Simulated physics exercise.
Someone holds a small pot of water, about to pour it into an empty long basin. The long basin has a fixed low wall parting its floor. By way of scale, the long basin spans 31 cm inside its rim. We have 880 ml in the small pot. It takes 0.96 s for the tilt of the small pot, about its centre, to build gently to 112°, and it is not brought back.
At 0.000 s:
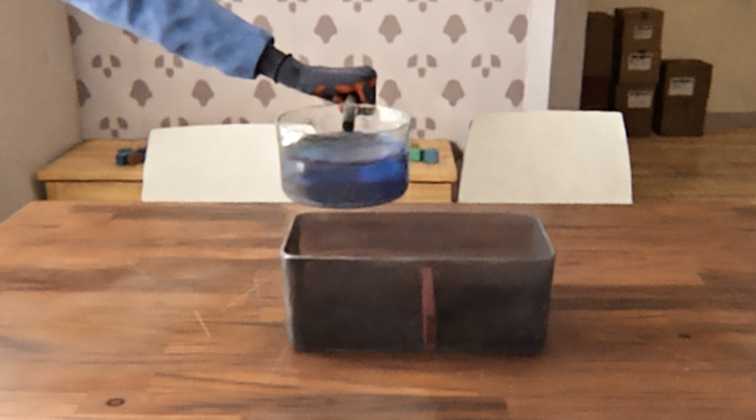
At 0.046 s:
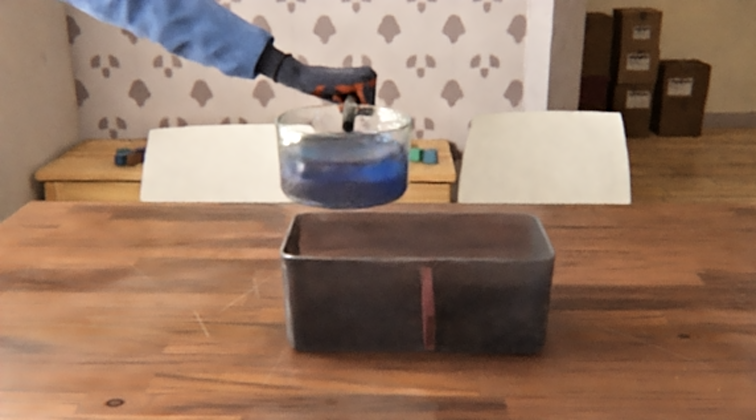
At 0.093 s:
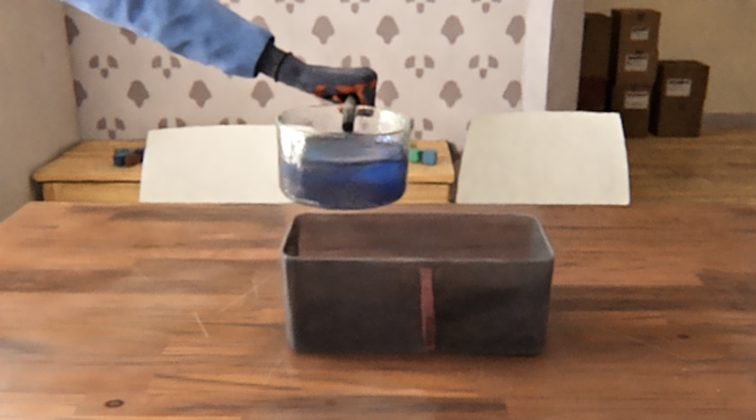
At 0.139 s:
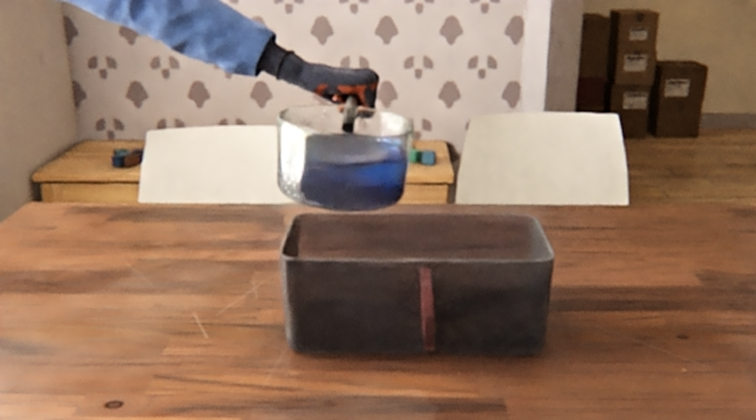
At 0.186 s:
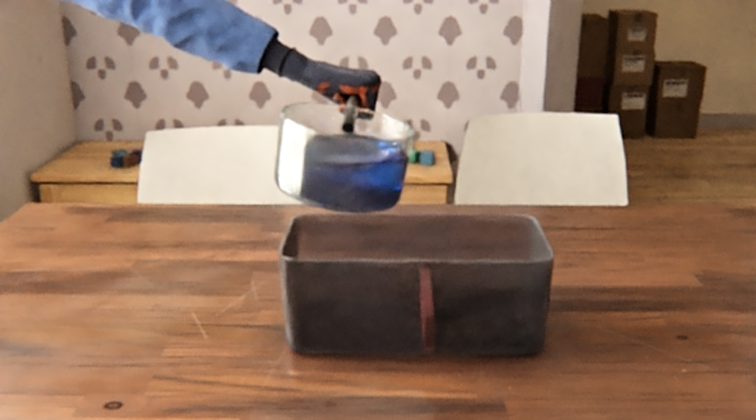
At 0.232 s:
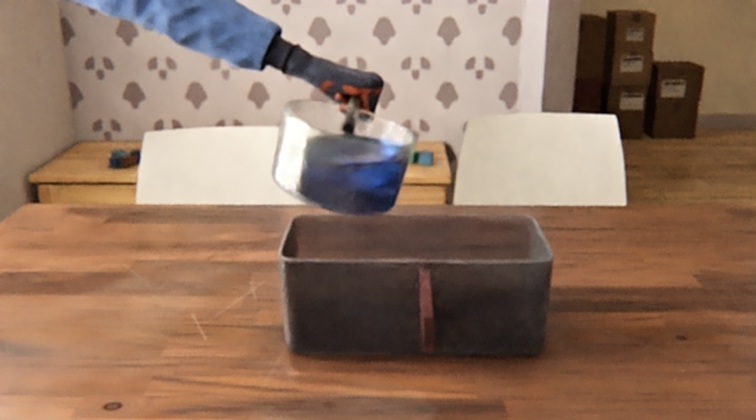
A gloved hand on a blue-sleeved arm, reaching in from the upper left, holds a small clear pot of blue water and slowly tilts it, its right side dipping. Below it, a long dark grey basin with a reddish vertical strip sits on a brown wooden table, seen from the front. Behind are two white chairs, patterned wallpaper and stacked brown boxes at right, while the view stays almost still.
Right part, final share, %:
60 %.
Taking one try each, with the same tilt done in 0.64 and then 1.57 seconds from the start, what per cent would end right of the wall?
The first try gives 45 percent and the second 70 percent.
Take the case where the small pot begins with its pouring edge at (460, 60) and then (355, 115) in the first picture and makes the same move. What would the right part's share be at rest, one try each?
Result: 80 per cent, then 5 per cent.
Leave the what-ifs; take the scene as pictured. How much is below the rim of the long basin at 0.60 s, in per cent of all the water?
Some 14 per cent.
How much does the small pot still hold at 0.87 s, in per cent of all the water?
10 per cent or so.
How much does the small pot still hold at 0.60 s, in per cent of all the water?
Close to 60 in a hundred.
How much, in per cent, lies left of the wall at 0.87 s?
Roughly 24 per cent.
Then, 0.60 s in, the tilt is 77° and 59 per cent is still to pour, 1 is left of the wall and 13 right of it.
Then, 0.87 s in, the tilt is 110° and 10 per cent is still to pour, 23 is left of the wall and 62 right of it.
Then, 1.15 s in, the tilt is 112° and 0 per cent is still to pour, 39 is left of the wall and 61 right of it.
Then, 1.46 s in, the tilt is 112° and 0 per cent is still to pour, 40 is left of the wall and 60 right of it.
Finally, 40 per cent lies left of the wall, 60 right of it and 0 outside.
